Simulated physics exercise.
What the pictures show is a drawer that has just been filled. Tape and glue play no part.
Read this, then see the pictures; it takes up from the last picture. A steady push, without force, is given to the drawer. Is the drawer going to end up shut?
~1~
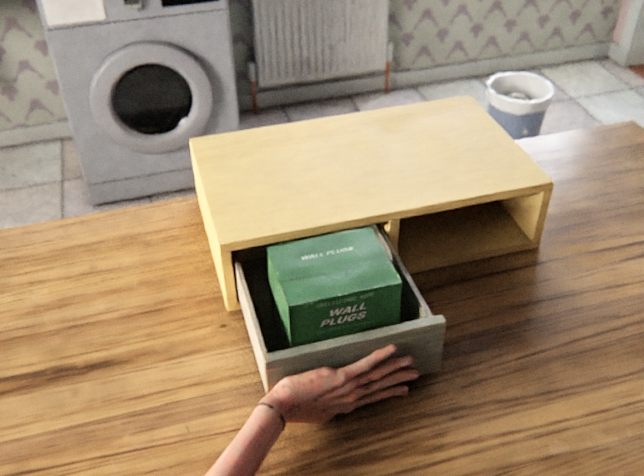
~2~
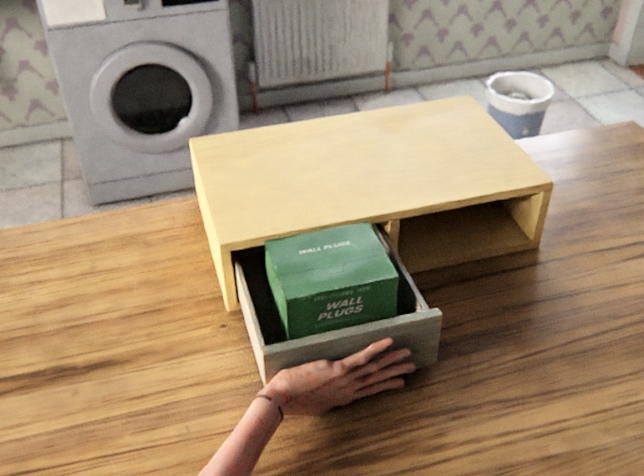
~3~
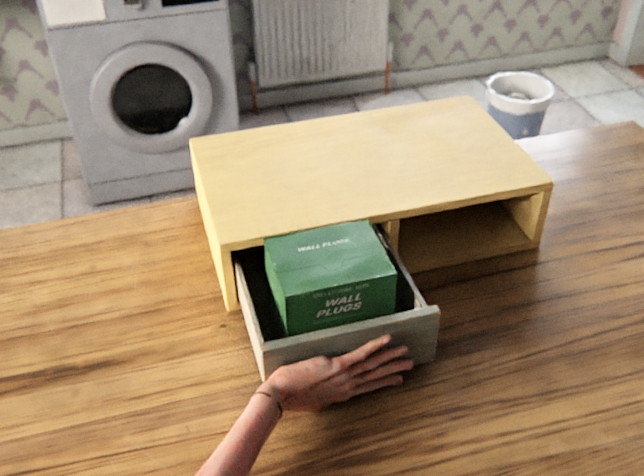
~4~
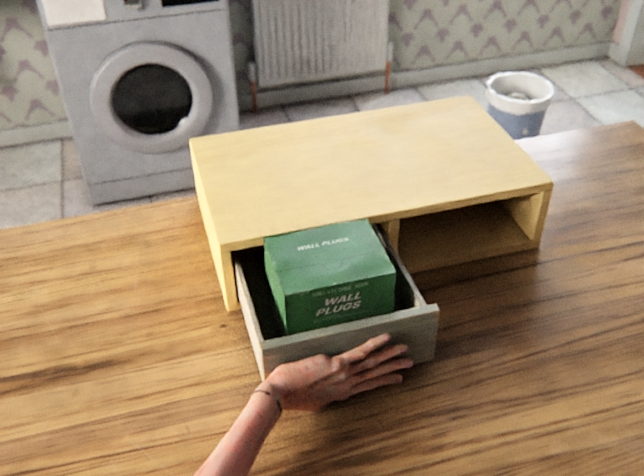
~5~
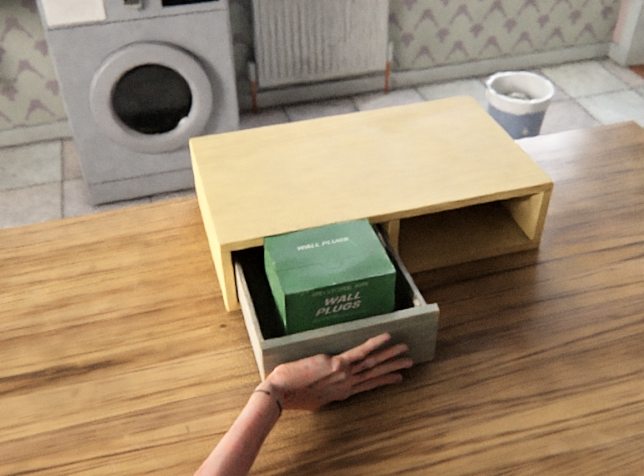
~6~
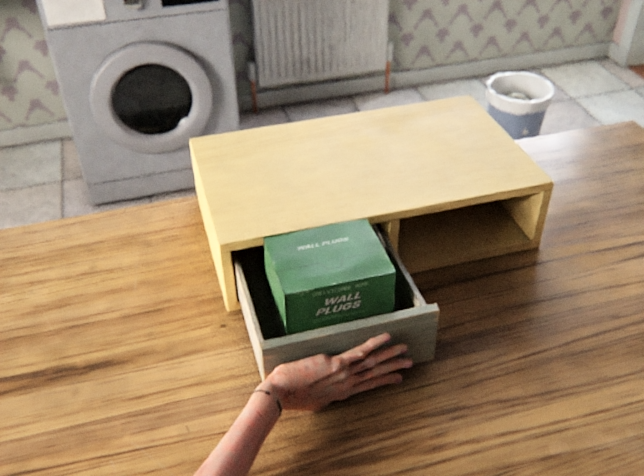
The drawer gets stuck.
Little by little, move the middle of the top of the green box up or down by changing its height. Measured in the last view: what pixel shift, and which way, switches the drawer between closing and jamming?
About 16 pixels down.
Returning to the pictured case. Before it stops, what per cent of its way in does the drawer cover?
About 30 per cent of the way in.
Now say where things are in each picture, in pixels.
In the first picture, drawer (326, 294) wide open; green box (333, 296).
In the second picture, drawer (324, 289) wide open; chest (362, 192).
In the third picture, drawer (323, 286) wide open; green box (329, 287).
In the fourth picture, drawer (322, 285) wide open; chest (362, 192).
In the fifth picture, drawer (322, 285) wide open; green box (328, 286).
In the sixth picture, drawer (322, 285) wide open; chest (362, 192).
Then, 0.30 s after the last picture, drawer starting in.
At rest, the drawer will not close.
